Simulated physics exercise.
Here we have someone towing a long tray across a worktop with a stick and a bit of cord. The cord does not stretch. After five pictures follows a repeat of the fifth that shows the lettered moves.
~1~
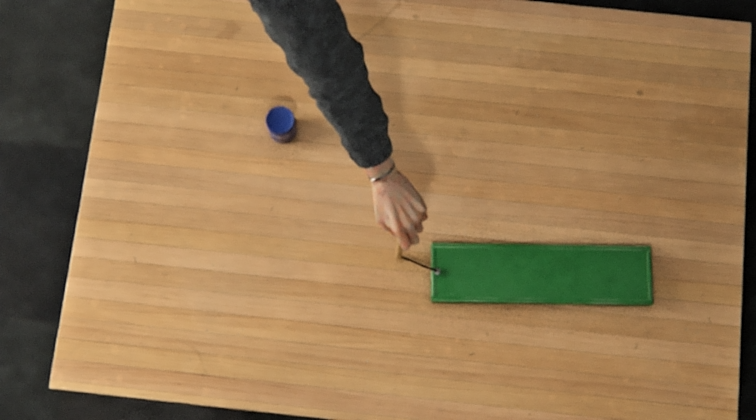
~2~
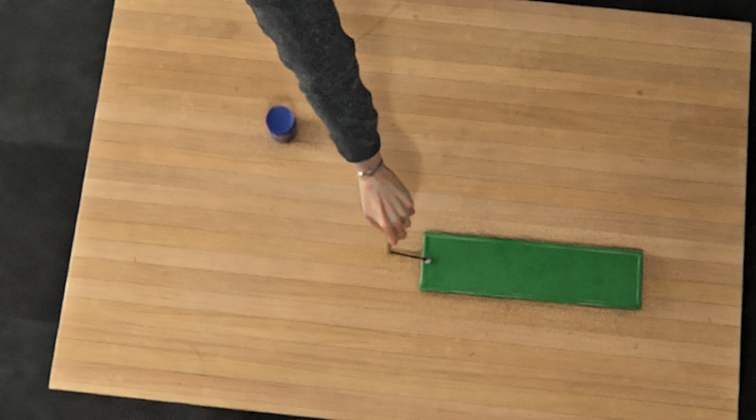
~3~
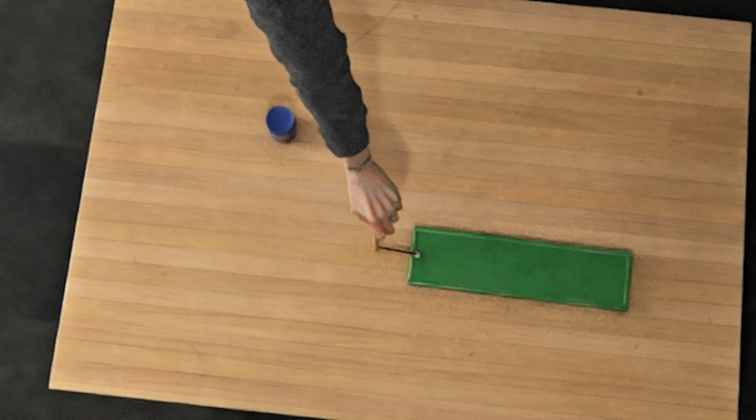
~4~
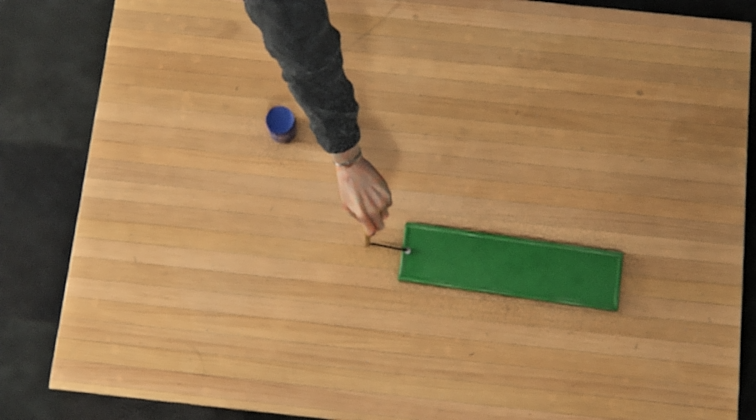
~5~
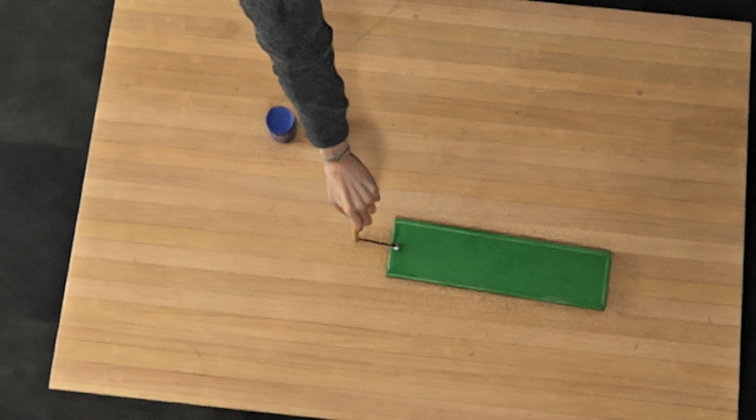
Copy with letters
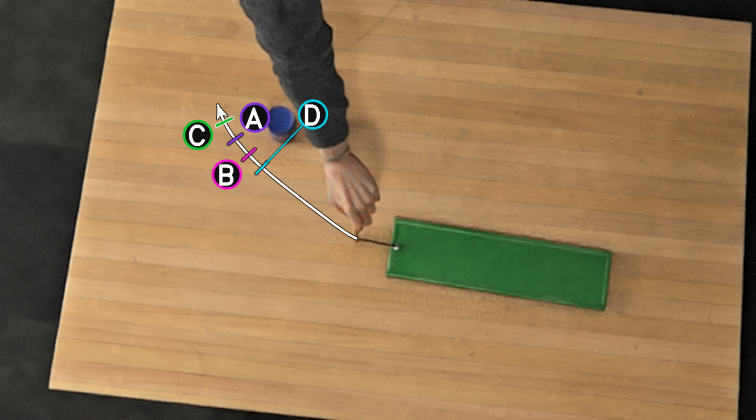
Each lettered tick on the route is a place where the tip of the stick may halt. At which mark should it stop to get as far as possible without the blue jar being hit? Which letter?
B.
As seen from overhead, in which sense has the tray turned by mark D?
For that mark, clockwise.
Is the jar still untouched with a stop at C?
No.
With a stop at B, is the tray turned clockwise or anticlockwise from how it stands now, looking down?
For that mark, clockwise.
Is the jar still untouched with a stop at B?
For that mark, yes.
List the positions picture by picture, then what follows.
Green tray (542, 274); blue jar (282, 126), in the first frame.
Green tray (532, 270); blue jar (282, 126), in the second frame.
Green tray (520, 267); blue jar (282, 126), in the third frame.
Green tray (511, 266); blue jar (282, 126), in the fourth frame.
Green tray (499, 263); blue jar (282, 126), in the fifth frame.
On the copy, A at (235, 139); B at (249, 155); C at (224, 122); D at (262, 168); the route from (356, 238) via (276, 180) to (218, 105).
On B. First, foot of the stick (317, 212), middle of the tray (456, 251).
Then, foot of the stick (278, 181), middle of the tray (412, 233).
Finally, foot of the stick (249, 155), middle of the tray (377, 216); nothing has been touched.
By contrast, A is too far, the jar has been hit; C is too far, the jar has been hit; D is safe but short.
